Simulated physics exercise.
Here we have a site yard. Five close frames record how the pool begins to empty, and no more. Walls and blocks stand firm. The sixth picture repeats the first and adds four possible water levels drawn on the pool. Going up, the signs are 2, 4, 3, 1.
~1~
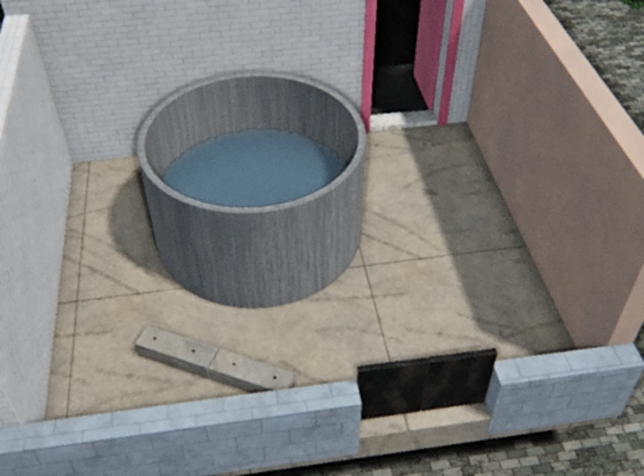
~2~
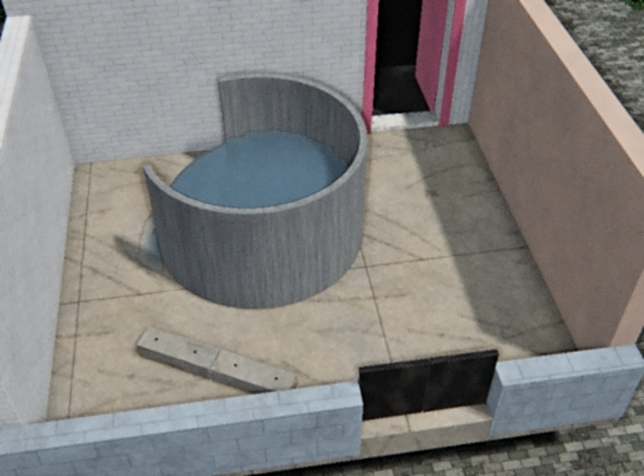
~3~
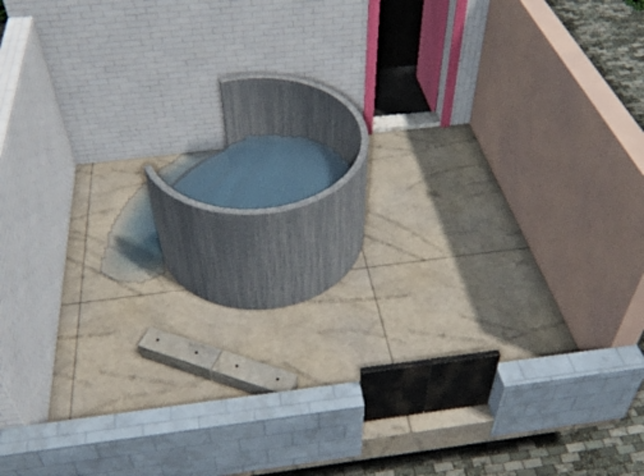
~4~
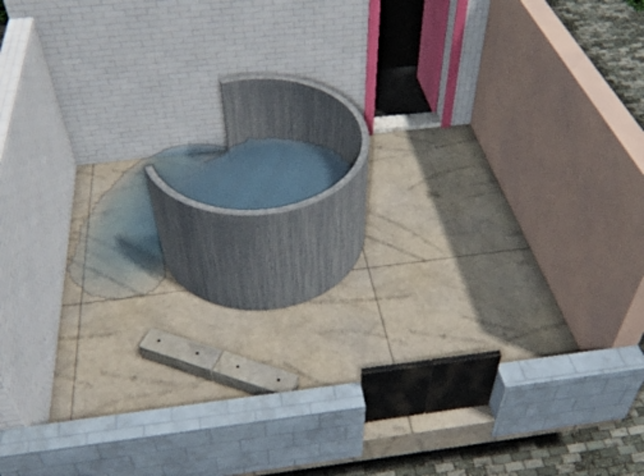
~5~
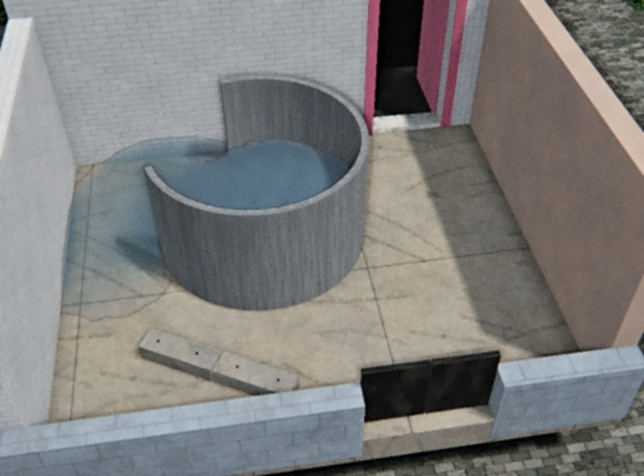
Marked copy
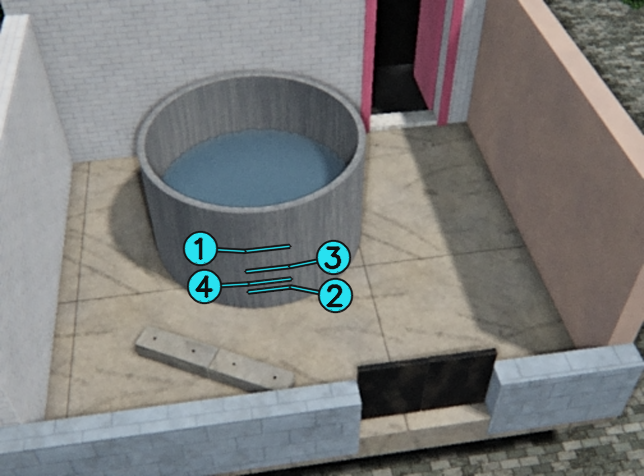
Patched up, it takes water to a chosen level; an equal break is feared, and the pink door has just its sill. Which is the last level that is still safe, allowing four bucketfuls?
3 is the one.
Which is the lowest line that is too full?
Line 1.
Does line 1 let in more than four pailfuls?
Yes, it does.
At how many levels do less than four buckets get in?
Three.
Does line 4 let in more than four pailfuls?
No.
On the marked copy, 1 at (266, 248); 2 at (269, 289); 3 at (268, 269); 4 at (269, 281); from the bottom up 2, 4, 3, 1.
If 1 is chosen, about 8 bucketfuls get in.
If 2 is chosen, nothing gets over.
If 3 is chosen, a splash gets over, under a bucket.
If 4 is chosen, nothing gets over.
